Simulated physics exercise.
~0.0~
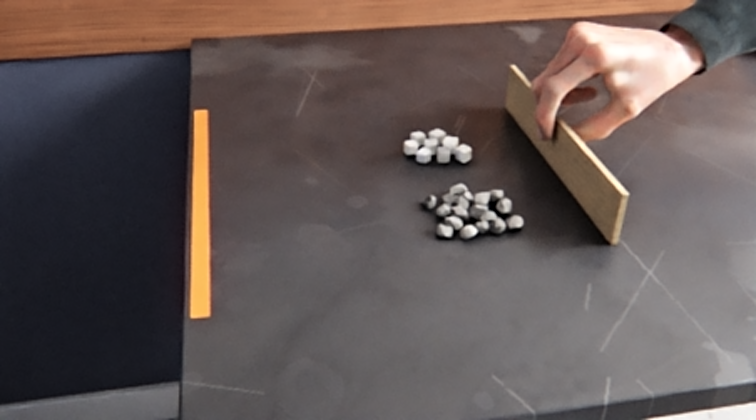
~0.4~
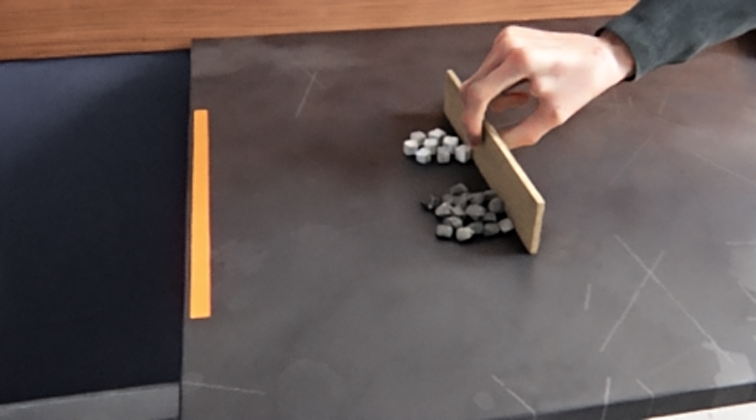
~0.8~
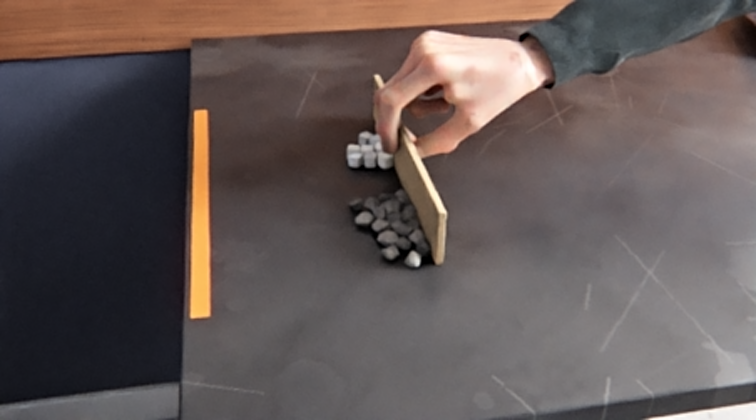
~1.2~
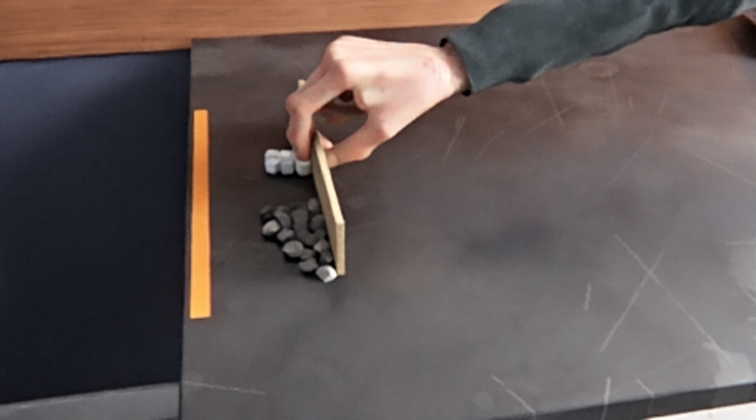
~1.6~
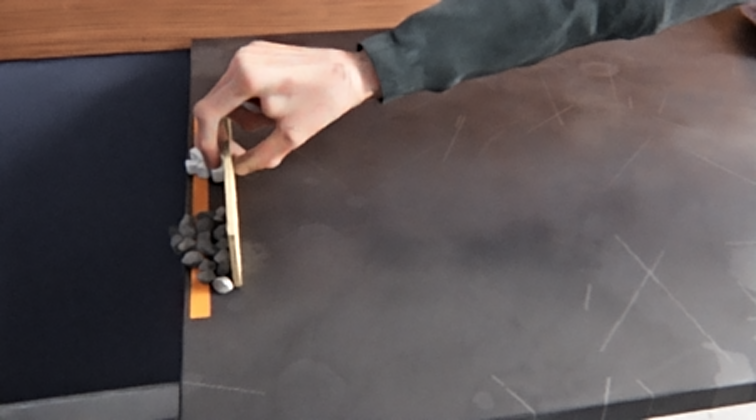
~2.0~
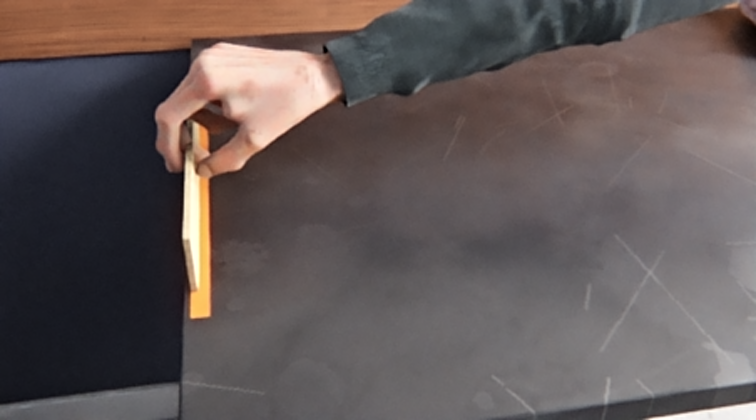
A hand slides a wooden board left, pushing two stone piles off the dark table's edge.
